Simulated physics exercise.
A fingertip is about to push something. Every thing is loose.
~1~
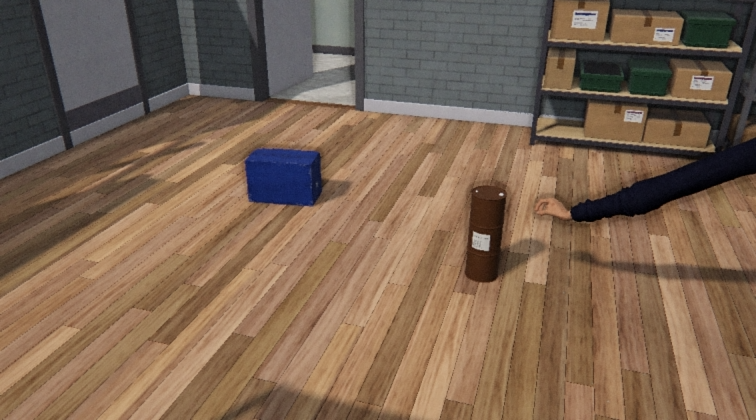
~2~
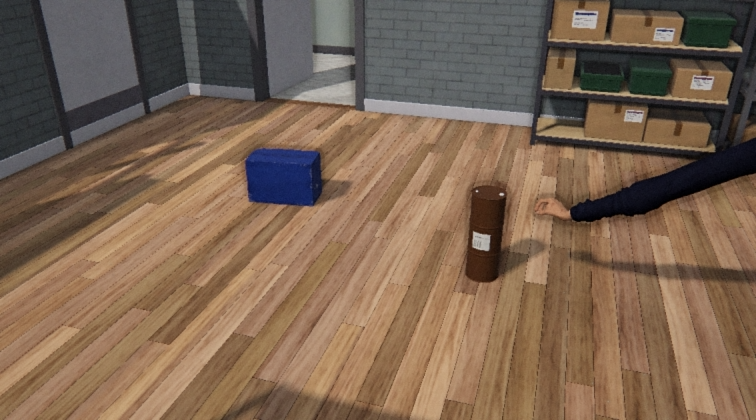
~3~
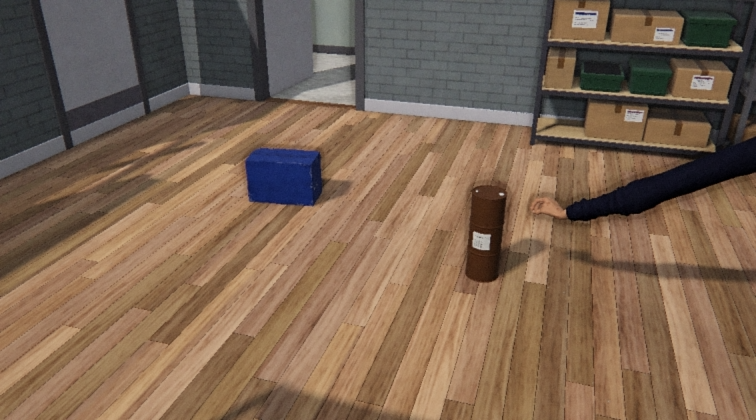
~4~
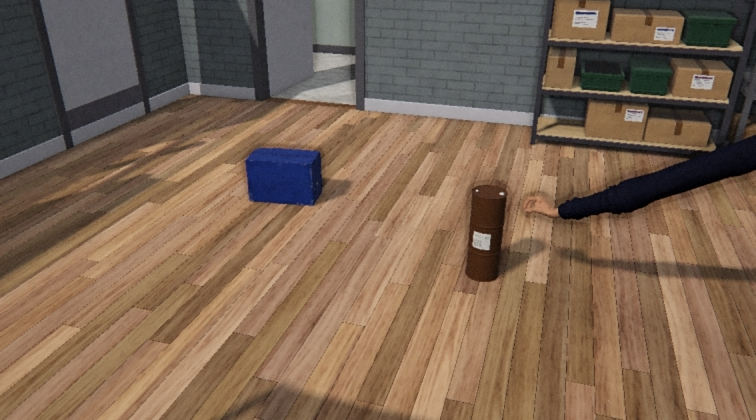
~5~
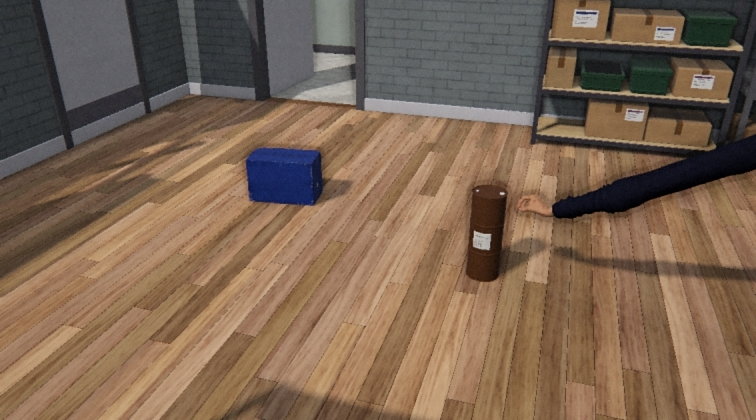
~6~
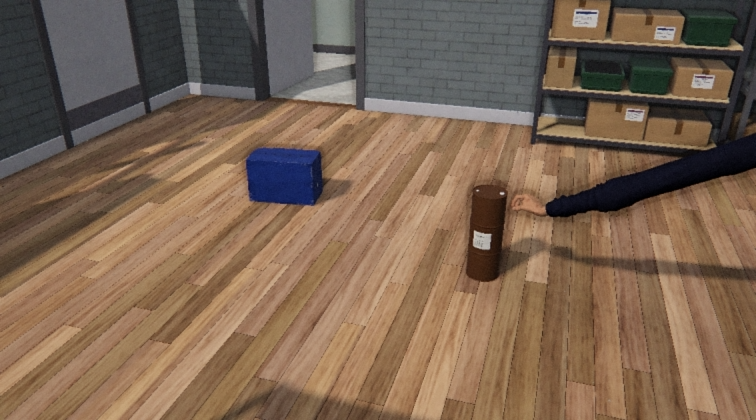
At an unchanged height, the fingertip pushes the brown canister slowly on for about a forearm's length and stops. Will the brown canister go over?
Honestly, it doesn't stay up after that.
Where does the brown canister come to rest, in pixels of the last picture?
The object finishes roughly at pixel (416, 248).
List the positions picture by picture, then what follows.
The first picture shows brown canister (485, 235).
The second picture shows brown canister (485, 235).
The third picture shows brown canister (486, 234).
The fourth picture shows brown canister (486, 234).
The fifth picture shows brown canister (486, 234).
The sixth picture shows brown canister (486, 234).
Then, 0.30 s later than the last frame, brown canister tilted by 12° near (476, 230).
Then, 0.70 s later than the last frame, brown canister tilted by 39° near (453, 229).
Then, 0.90 s later than the last frame, brown canister on its side near (427, 245).
Then, 1.00 s later than the last frame, brown canister on its side near (420, 245).
When it is over, lying over on the floor, brown canister. End places, in pixels of the last picture, brown canister near (416, 248).
